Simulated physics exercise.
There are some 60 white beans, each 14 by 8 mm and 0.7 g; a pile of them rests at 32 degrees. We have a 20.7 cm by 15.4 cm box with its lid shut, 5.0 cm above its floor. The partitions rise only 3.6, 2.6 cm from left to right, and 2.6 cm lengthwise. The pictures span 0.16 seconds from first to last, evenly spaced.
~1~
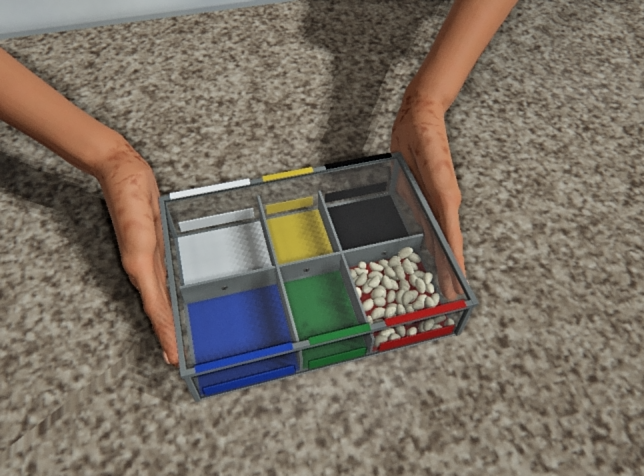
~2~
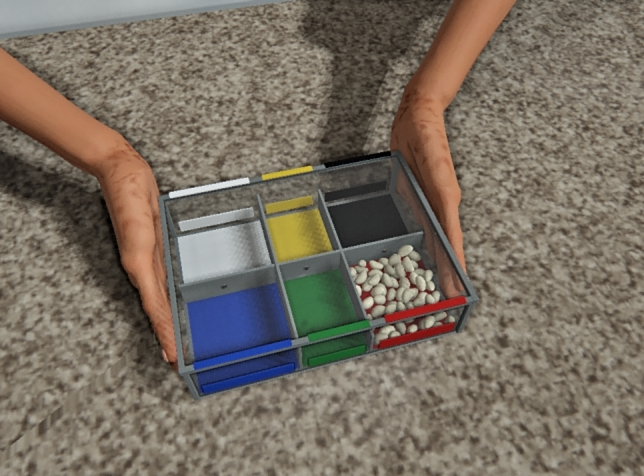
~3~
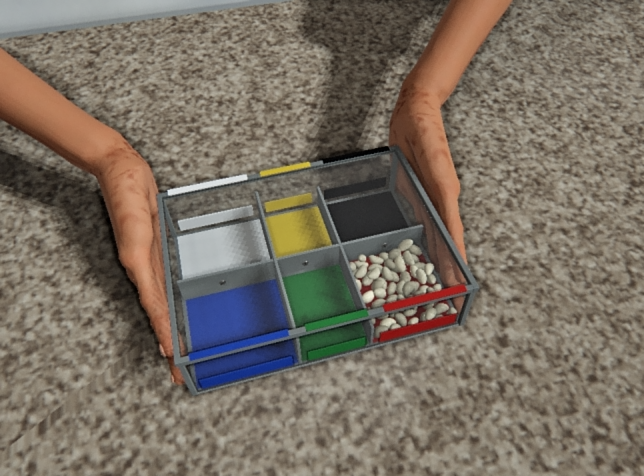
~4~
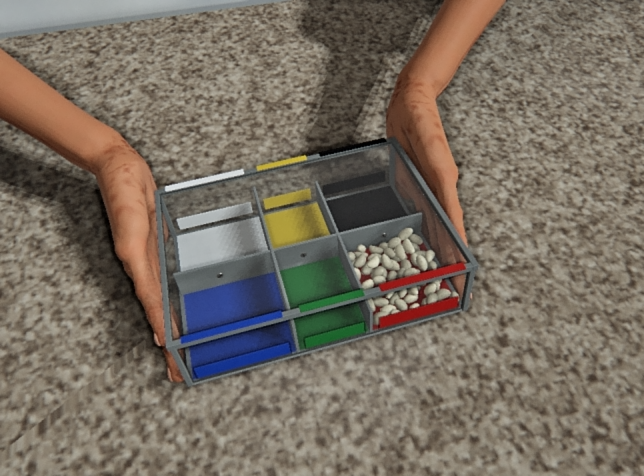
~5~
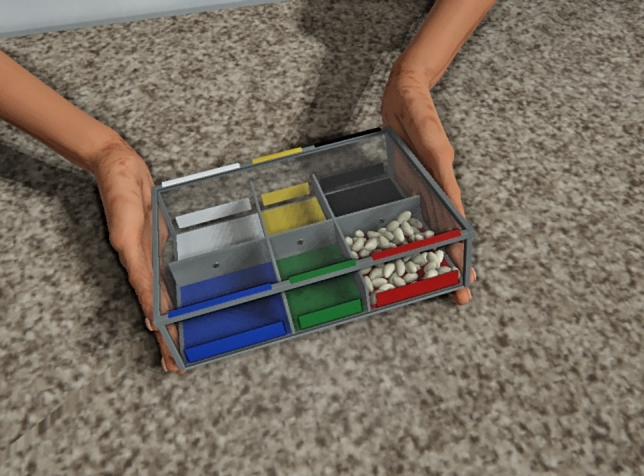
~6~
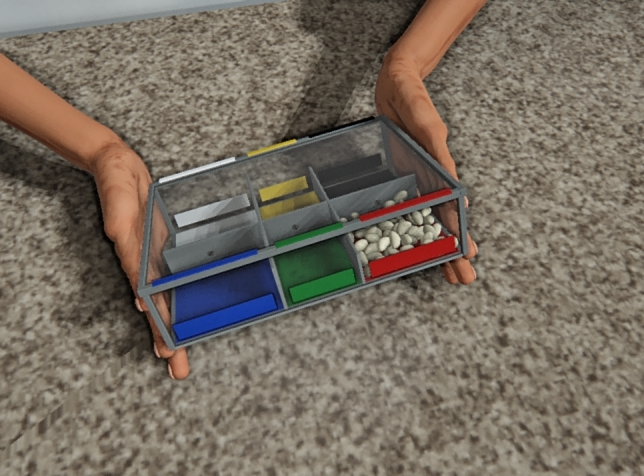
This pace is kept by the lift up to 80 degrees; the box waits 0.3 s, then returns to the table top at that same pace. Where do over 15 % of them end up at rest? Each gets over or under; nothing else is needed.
Red compartment ends over. Blue compartment ends under. Green compartment ends under. Yellow compartment ends over. White compartment ends under. Black compartment ends over.
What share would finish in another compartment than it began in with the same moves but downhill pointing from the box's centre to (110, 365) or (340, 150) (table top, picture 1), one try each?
Some 75 and 65 per cent.
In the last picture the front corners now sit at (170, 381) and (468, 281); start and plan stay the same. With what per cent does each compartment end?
In per cent, the final split is red 40, blue 15, green 45, yellow 0, white 0, black 0.
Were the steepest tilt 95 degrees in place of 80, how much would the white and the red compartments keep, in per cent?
White: 5; red: 5 (per cent).
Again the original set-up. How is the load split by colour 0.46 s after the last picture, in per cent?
Shares - red: 30, blue: 0, green: 0, yellow: 35, white: 0, black: 35.
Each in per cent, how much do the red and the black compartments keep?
The red one gets 30 per cent and the black one 30 per cent.
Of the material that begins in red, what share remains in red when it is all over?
Around 30 per cent of it.
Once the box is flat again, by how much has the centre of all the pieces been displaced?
Around 8.0 centimetres, start to finish.
Then, 0.46 s after the last picture, tilt 80 degrees; red 30 %, yellow 35 %, black 35 %.
Then, 0.77 s after the last picture, tilt 50 degrees; red 30 %, yellow 45 %, black 30 %.
Then, 1.18 s after the last picture, tilt 0 degrees; red 30 %, yellow 40 %, white 5 %, black 30 %.
In the end, red 30 %, blue 0 %, green 0 %, yellow 40 %, white 5 %, black 30 %.
